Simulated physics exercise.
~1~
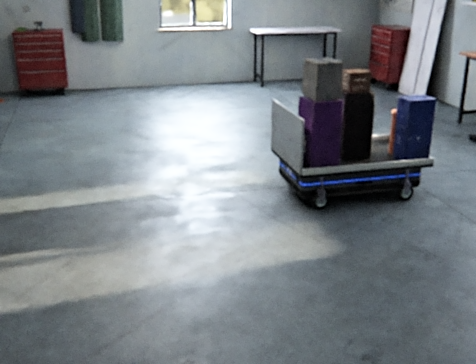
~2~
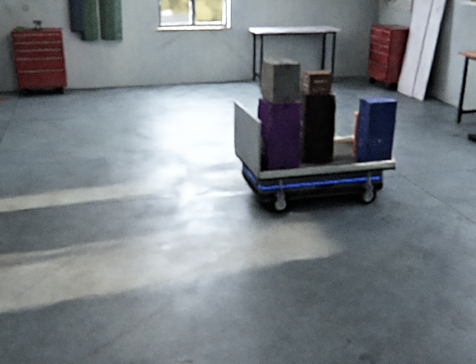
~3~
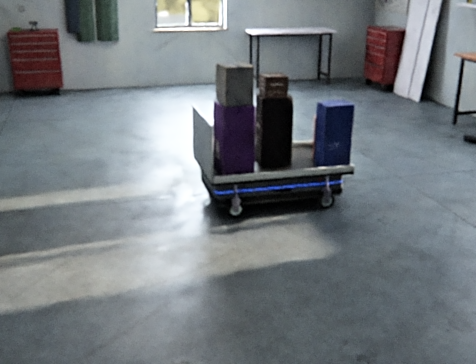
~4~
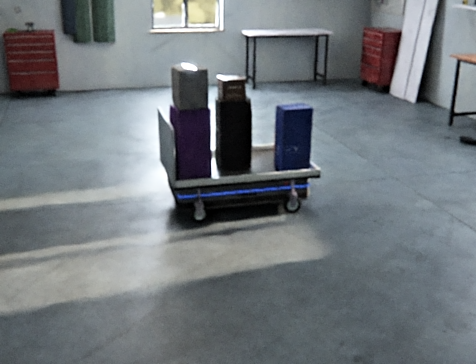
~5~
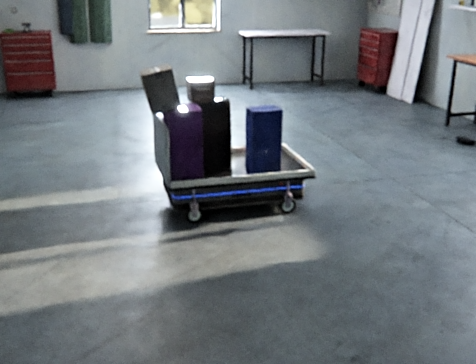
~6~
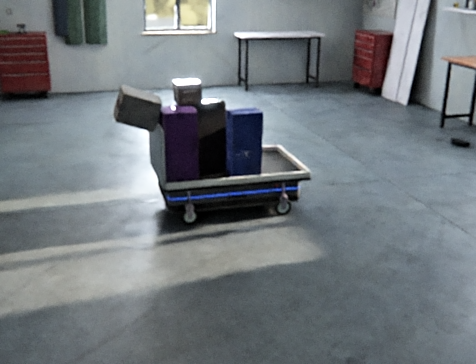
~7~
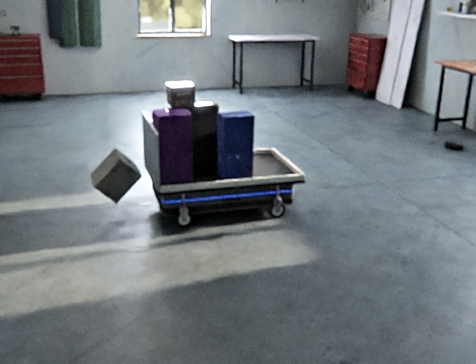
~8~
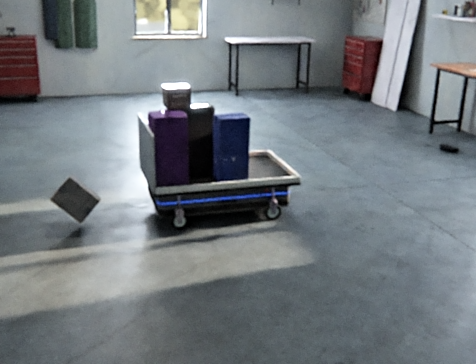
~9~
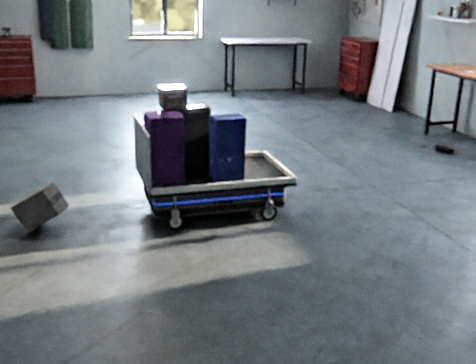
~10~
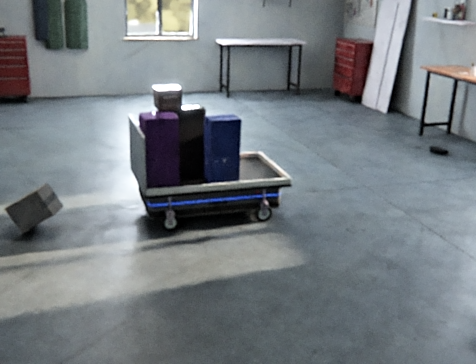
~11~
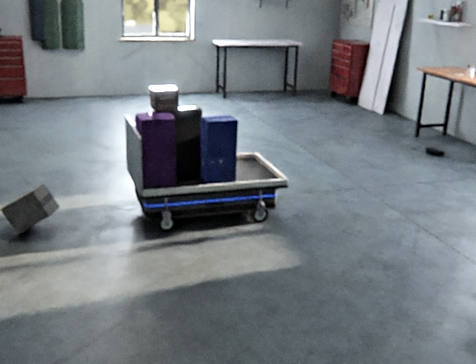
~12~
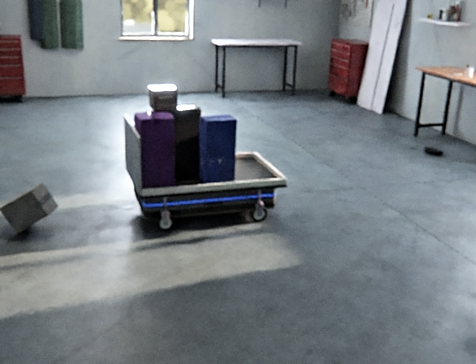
Robot cart carrying upright boxes rolls left across a workshop and stops, its grey box toppling over the front board onto the floor.
